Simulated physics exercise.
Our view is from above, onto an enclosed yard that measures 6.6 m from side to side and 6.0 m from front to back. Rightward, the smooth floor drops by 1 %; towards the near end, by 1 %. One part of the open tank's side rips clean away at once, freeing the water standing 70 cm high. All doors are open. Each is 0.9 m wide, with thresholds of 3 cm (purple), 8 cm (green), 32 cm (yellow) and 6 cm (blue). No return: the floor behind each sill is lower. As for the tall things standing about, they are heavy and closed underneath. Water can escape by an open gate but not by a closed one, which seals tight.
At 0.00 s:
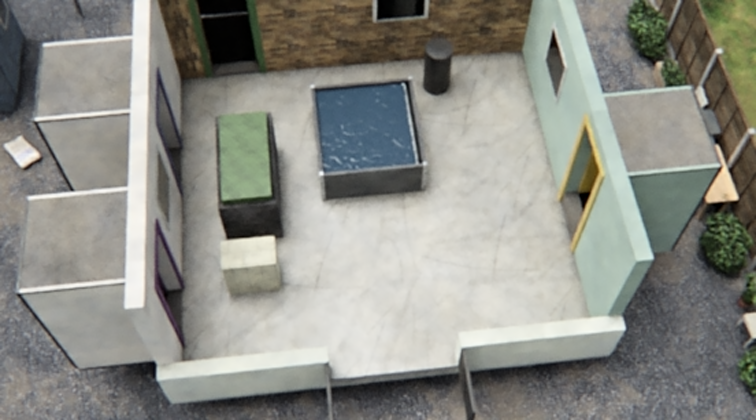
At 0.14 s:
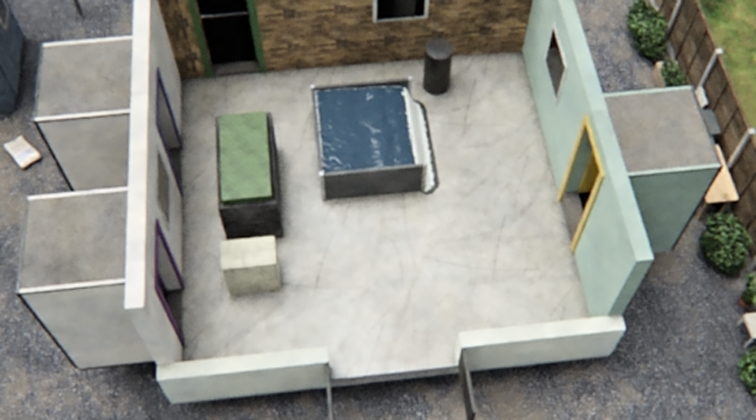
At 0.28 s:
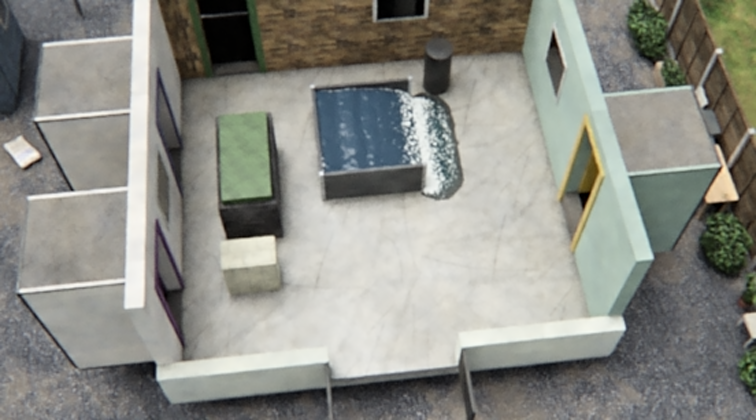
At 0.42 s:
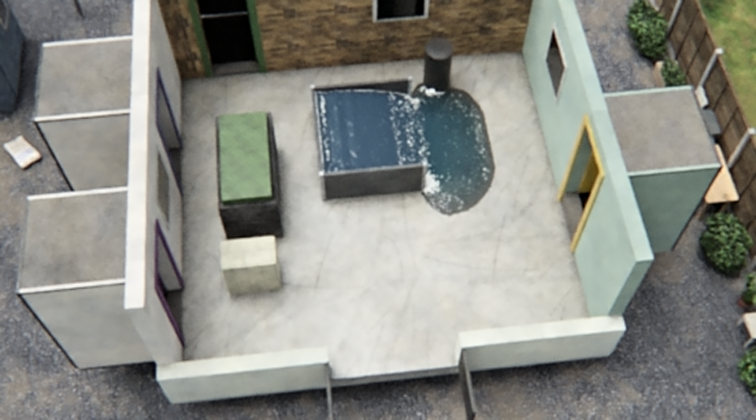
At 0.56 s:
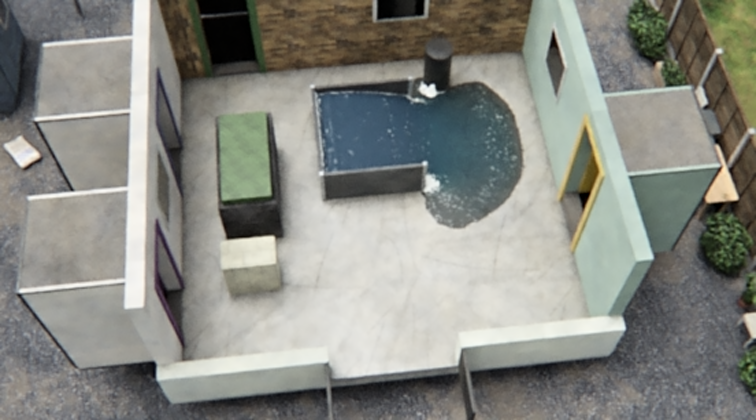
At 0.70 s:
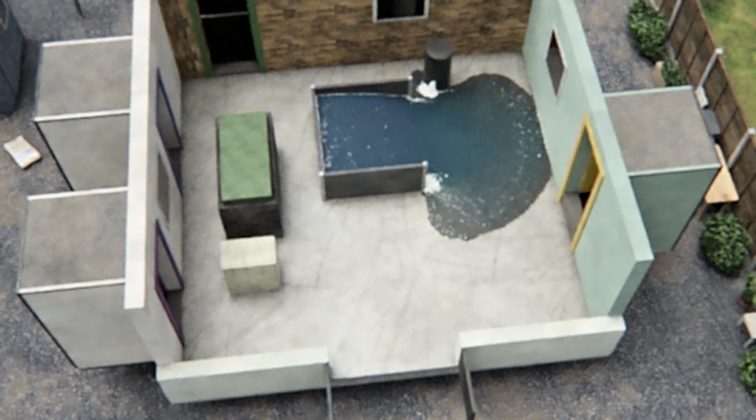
Water burst out of the open tank's right side and spread across the pale floor of the walled yard, flowing around the dark cylinder and fanning into a wide pool towards the green wall.
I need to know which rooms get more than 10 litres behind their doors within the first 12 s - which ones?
As I see it, the purple door will not hold enough water back, the green door will hold enough water back, the yellow door will hold enough water back, the blue door will hold enough water back.
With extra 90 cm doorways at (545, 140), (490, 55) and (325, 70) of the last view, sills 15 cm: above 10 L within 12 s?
In turn: Beyond it, beyond it, short of it.
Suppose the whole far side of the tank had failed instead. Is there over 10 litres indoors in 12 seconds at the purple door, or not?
Against the limit, purple exceeds it.
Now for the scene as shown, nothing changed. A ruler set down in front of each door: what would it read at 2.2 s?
Depths: Purple door 0 cm, green door 0 cm, yellow door 22 cm, blue door 0 cm.
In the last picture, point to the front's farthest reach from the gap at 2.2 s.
Point: Roughly (589, 337).
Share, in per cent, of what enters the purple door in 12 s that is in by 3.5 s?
About 0%.
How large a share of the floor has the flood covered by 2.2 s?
30 %.
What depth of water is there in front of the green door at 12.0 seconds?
About 2.0 cm.
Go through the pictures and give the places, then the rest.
The first frame shows the open tank at (367, 128) is whole and still, 70 cm deep.
In the second frame, water pours out at (415, 139) and has run 1.0 m, to (426, 192); typically 5 cm deep outside, 70 cm at the open tank's back.
In the third frame, the front is at (423, 96), 1.2 m from the gap at (415, 140); 1.3 m2 of floor is under water; 69 cm left at the back of the open tank.
In the fourth frame, water pours out at (415, 141) and has run 1.5 m, to (478, 196); typically 10 cm deep outside, 62 cm at the open tank's back.
In the fifth frame, the front is at (506, 110), 1.9 m from the gap at (415, 141); 4.4 m2 of floor is under water; 59 cm left at the back of the open tank.
In the sixth frame, the front is at (533, 102), 2.5 m from the gap at (415, 141); 6.2 m2 of floor is under water; 57 cm left at the back of the open tank.
After 1.4 s water covers 25 % of the floor and is deepest (44 cm) near (538, 136); purple door not reached, green door not reached, yellow door 21 cm at the sill, 0 L in, blue door not reached.
After 2.2 s water covers 30 % of the floor and is deepest (42 cm) near (519, 60); purple door not reached, green door not reached, yellow door 22 cm at the sill, 0 L in, blue door not reached.
After 3.5 s water covers 50 % of the floor and is deepest (28 cm) near (589, 337); purple door not reached, green door not reached, yellow door 13 cm at the sill, 0 L in, blue door not reached.
After 7.0 s water covers 90 % of the floor and is deepest (16 cm) near (578, 338); purple door 7 cm at the sill, 15 L in, green door 4 cm at the sill, 0 L in, yellow door 7 cm at the sill, 0 L in, blue door 4 cm at the sill, 2 L in.
After 12.0 s water covers 95 % of the floor and is deepest (8 cm) near (589, 337); purple door 6 cm at the sill, 76 L in, green door 2 cm at the sill, 0 L in, yellow door 7 cm at the sill, 0 L in, blue door 2 cm at the sill, 2 L in.
